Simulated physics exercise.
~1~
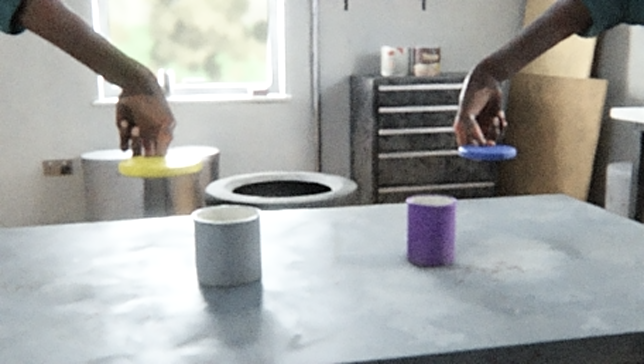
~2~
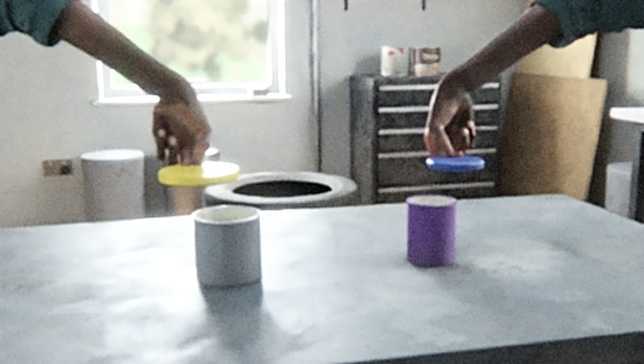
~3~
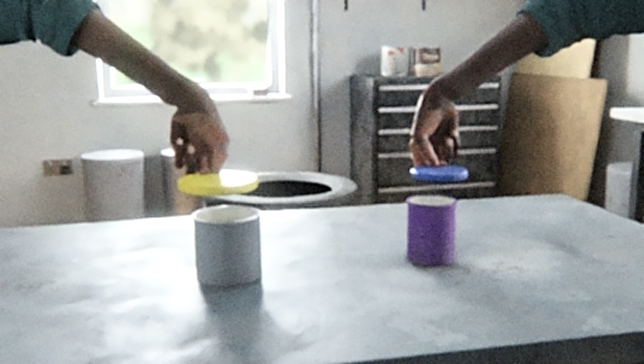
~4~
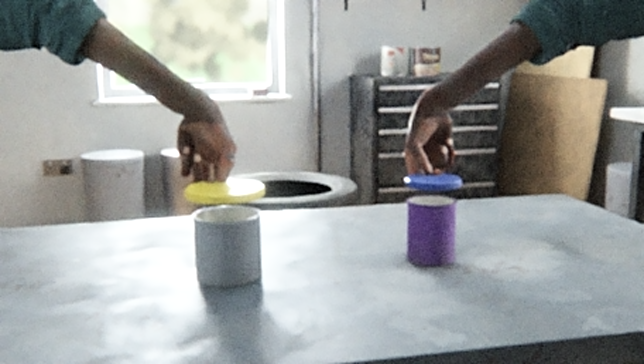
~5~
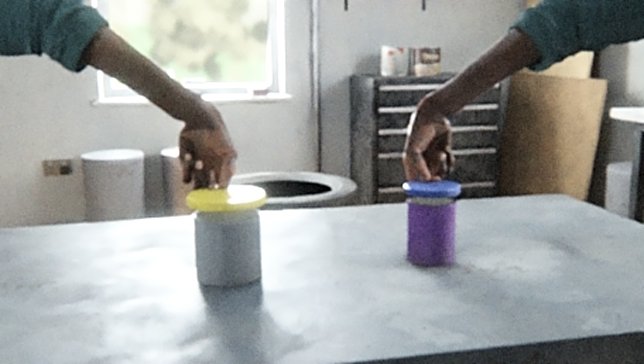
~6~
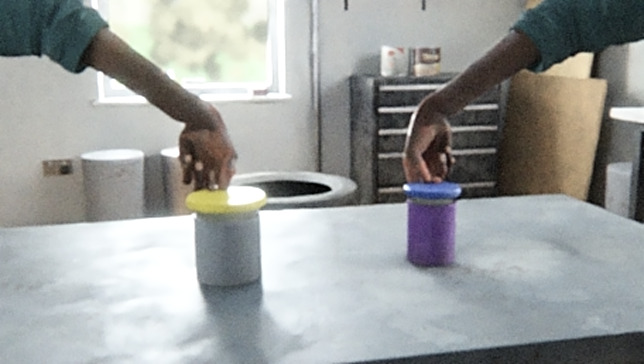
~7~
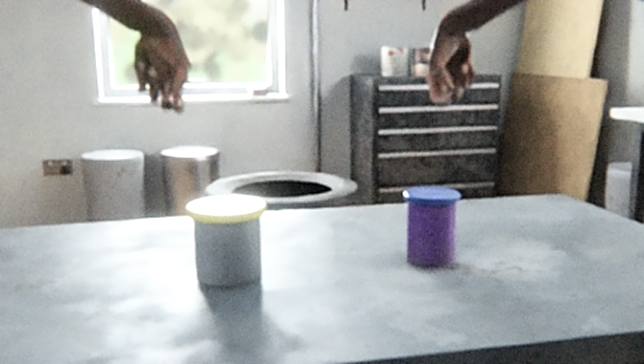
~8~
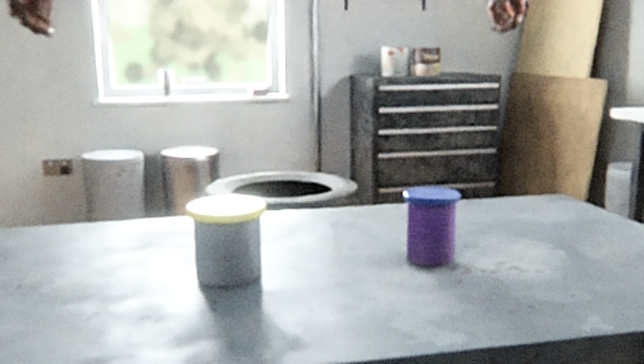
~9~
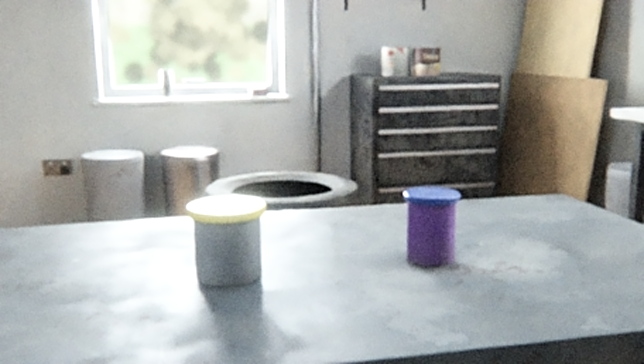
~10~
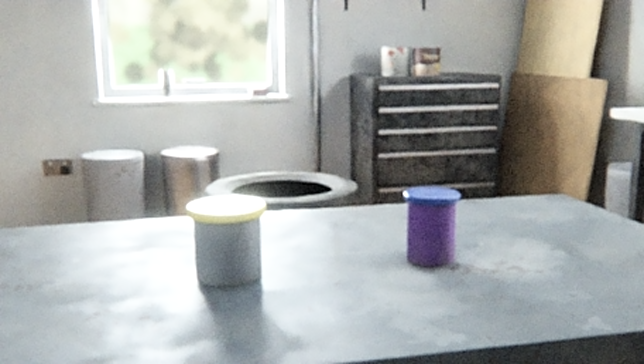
In a workshop with a window and a dark drawer cabinet, a grey pot and a purple pot stand open on a grey table. Two hands reach in from either side, the left holding a yellow disc and the right holding a blue one. The yellow disc moves right and the blue disc moves left as both are lowered over the pots. The hands set them down on the rims, pause briefly, then let go and lift out of view. Both discs stay in place, each covering the opening of its pot.
